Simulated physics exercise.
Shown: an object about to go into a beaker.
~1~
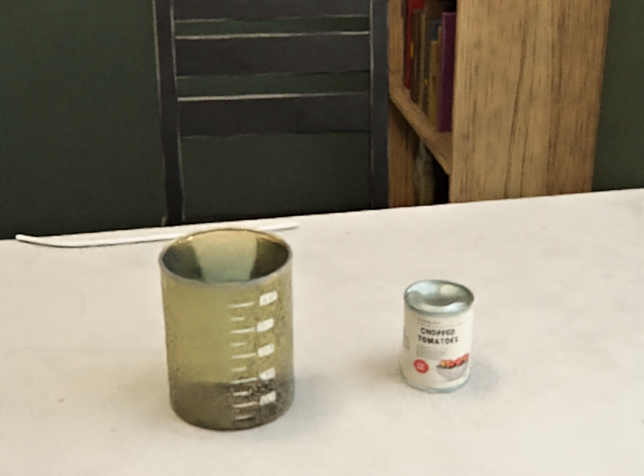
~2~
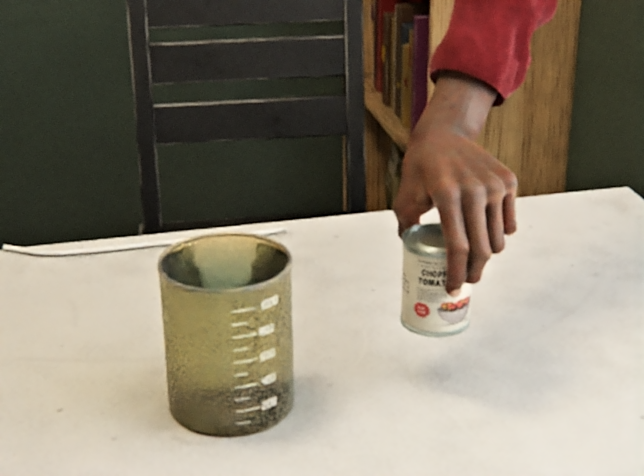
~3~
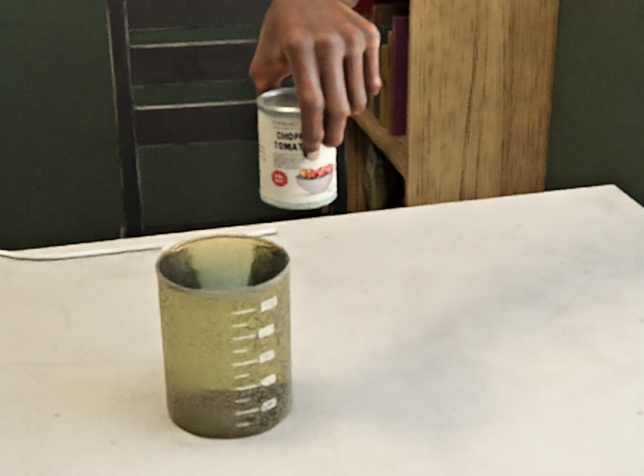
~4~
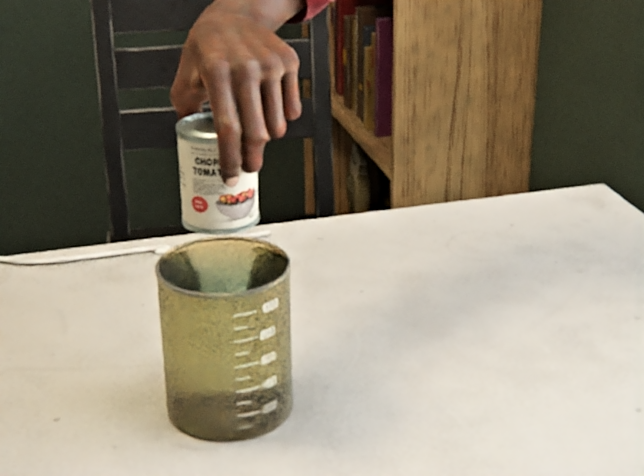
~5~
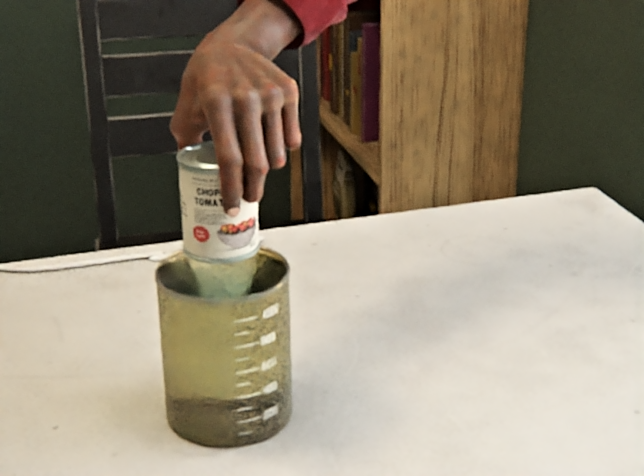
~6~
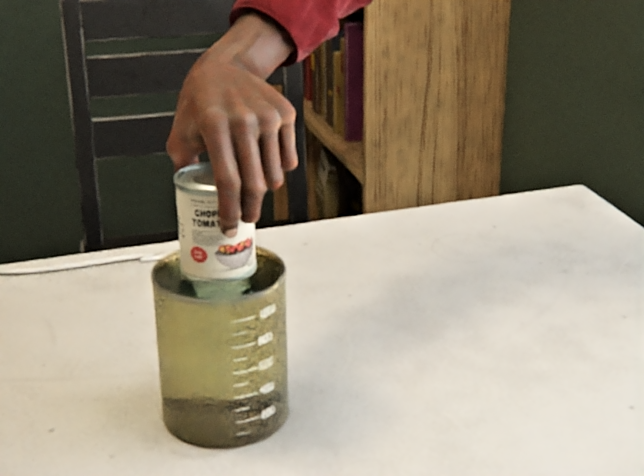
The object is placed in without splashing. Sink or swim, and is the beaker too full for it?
What you'd see is that the thing drops down while the beaker spills some.
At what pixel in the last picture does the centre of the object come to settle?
I'd say somewhere about (224, 370).
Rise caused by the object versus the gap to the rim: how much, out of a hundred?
Reading: Approximately 590 %.
Shortly, the tin of food enters the water; the beaker is full to the brim; the top is wet.
Then, the tin of food goes on down; the beaker is full to the brim; the top is wet.
At the finish, the tin of food is at the bottom; the beaker is full to the brim; the top is wet.
